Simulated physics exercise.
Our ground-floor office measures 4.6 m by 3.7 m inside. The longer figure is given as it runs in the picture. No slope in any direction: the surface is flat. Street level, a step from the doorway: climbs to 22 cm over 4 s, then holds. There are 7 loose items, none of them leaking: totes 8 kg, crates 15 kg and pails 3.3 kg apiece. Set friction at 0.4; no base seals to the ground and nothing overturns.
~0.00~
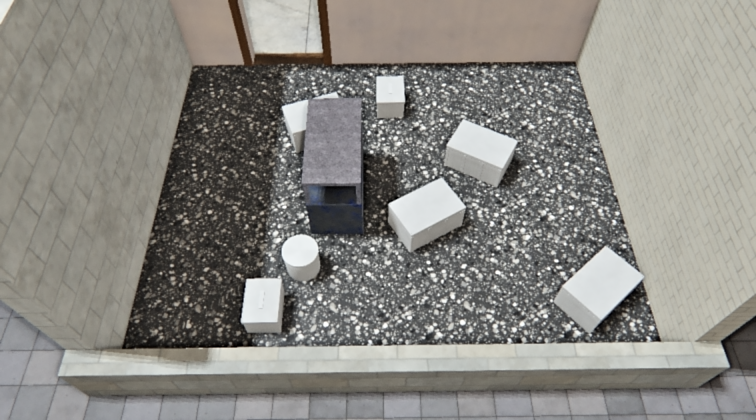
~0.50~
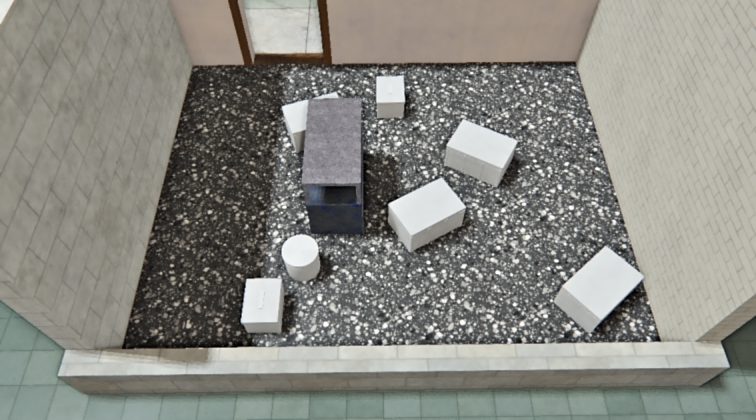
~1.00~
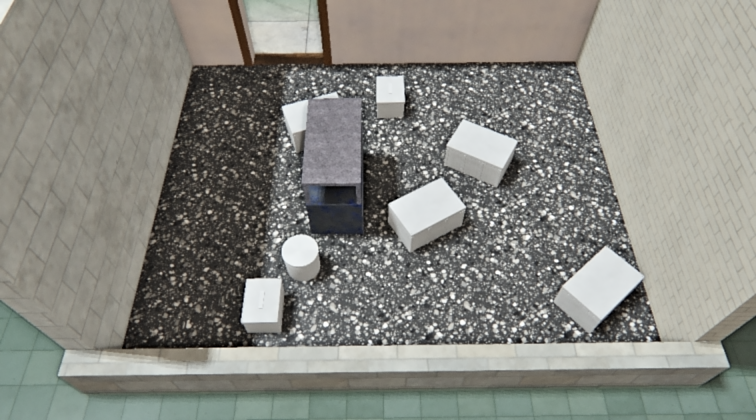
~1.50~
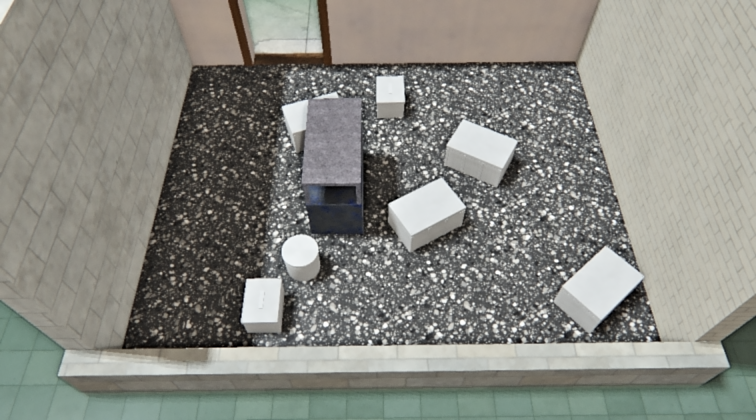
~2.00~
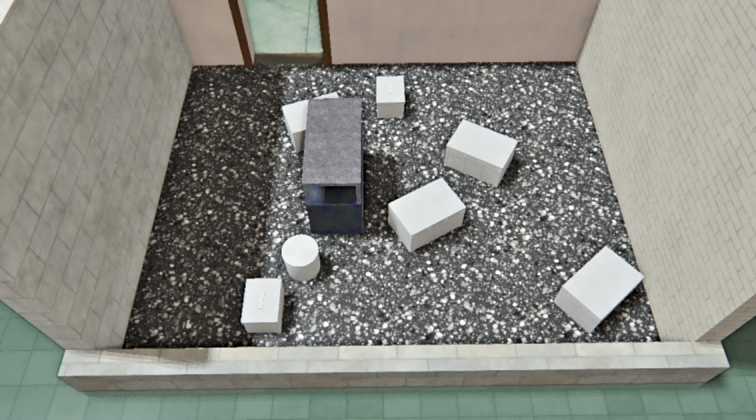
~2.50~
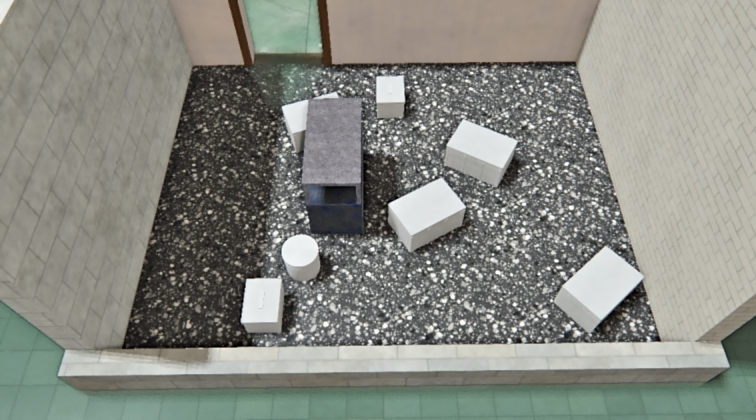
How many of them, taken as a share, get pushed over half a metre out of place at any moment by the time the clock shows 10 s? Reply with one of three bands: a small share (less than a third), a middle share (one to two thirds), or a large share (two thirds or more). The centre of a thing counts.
A small share, less than a third.
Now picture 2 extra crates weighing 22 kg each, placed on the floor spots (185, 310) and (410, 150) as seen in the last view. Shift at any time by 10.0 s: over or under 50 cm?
The first: Farther. The second: Not as far.
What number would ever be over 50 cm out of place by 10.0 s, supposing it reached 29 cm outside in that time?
Under that setup the answer is 3.
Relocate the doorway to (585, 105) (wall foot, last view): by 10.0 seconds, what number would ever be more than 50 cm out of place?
In that case the number is 2.
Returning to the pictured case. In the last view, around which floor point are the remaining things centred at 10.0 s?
Mean position approx. (432, 202).
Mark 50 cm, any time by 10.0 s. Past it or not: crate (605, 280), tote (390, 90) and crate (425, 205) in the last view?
So that's inside it for the first, inside it for the second and inside it for the last.
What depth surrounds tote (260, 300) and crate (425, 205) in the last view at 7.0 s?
Roughly 6 and 2 cm.
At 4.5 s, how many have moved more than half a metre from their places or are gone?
By then 0.
After 3.5 s 0 of 7 are over 50 cm from their spots; 0 afloat.
After 4.5 s 0 of 7 are over 50 cm from their spots; 0 afloat.
After 7.0 s 0 of 7 are over 50 cm from their spots; 0 afloat.
After 10.0 s 1 of 7 are over 50 cm from their spots, and 2 have been at some point; 1 afloat.
